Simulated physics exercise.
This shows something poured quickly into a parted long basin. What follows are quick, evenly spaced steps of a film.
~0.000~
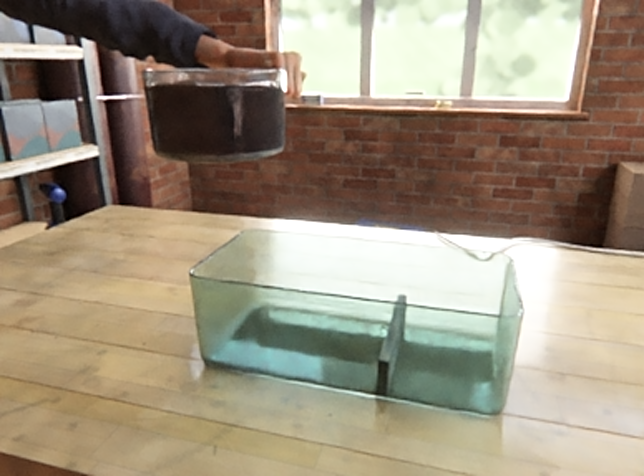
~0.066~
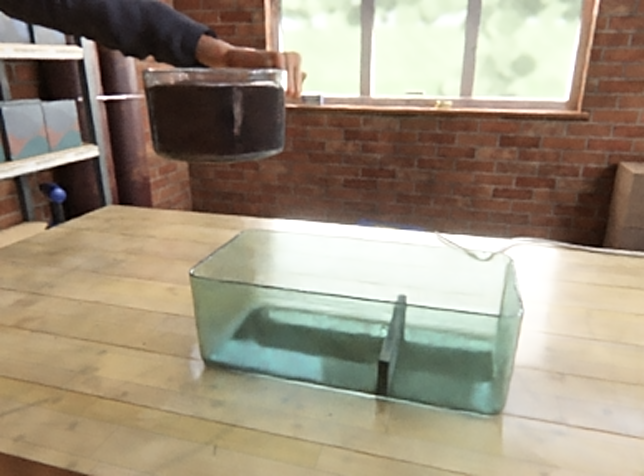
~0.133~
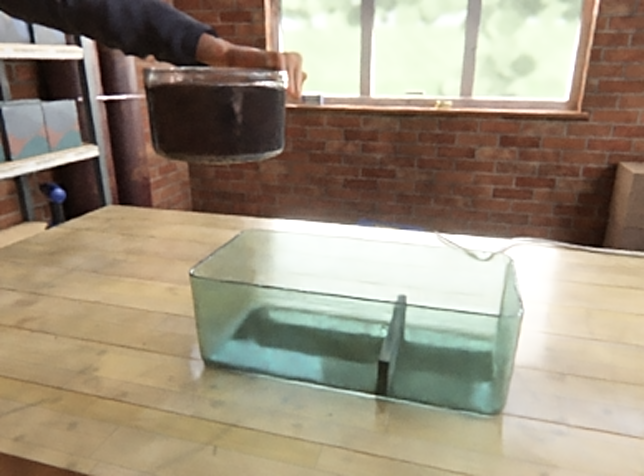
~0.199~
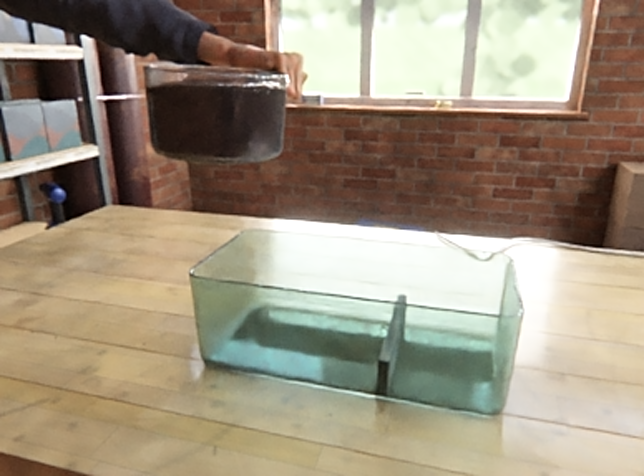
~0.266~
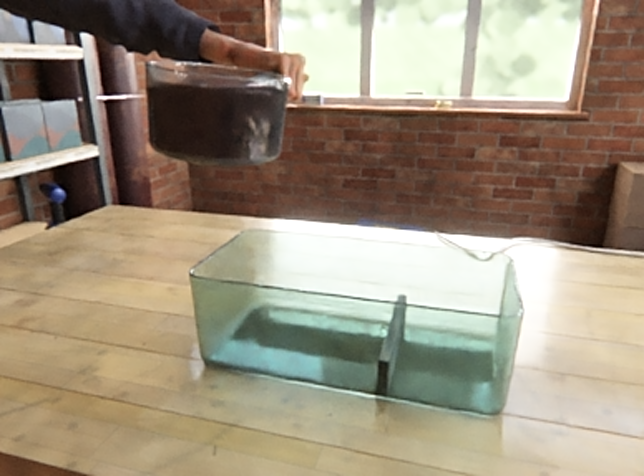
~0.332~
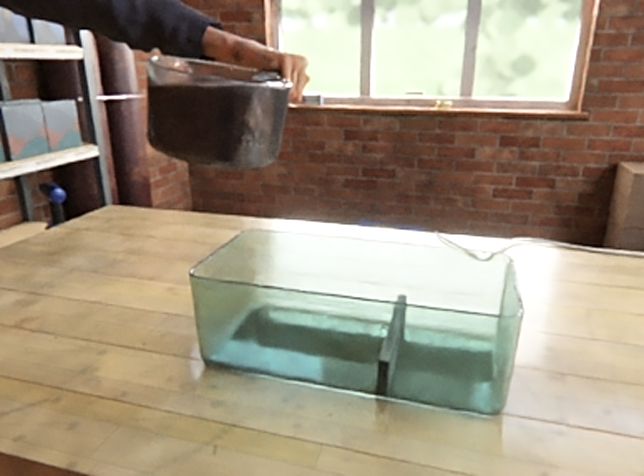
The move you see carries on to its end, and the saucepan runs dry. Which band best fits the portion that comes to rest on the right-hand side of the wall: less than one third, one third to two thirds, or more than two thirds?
It is less than one third.
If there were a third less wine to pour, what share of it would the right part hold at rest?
About 5 %.
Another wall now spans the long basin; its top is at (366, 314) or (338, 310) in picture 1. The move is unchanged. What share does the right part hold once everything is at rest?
In order, near 35 and 65 in a hundred.
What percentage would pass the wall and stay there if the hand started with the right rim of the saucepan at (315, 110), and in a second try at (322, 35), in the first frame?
Close to 30 in a hundred, then close to 55 in a hundred.
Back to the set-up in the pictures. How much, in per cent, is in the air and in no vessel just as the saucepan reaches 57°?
It comes to around 25 per cent.
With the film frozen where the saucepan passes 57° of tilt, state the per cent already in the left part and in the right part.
Left part 10 %; right part 0 %.
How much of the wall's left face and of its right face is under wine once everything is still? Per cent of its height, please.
Once still, it is 80 % on the left and 0 % on the right.
A moment on, the saucepan is tipped part way and 65 per cent is still to pour, 11 is left of the wall and 0 right of it.
Next, the saucepan is tipped on its side and 17 per cent is still to pour, 69 is left of the wall and 1 right of it.
Then the saucepan is tipped right over and 2 per cent is still to pour, 92 is left of the wall and 3 right of it.
Later the saucepan is tipped right over and 0 per cent is still to pour, 95 is left of the wall and 4 right of it.
Finally, 95 per cent lies left of the wall, 4 right of it and 1 outside.
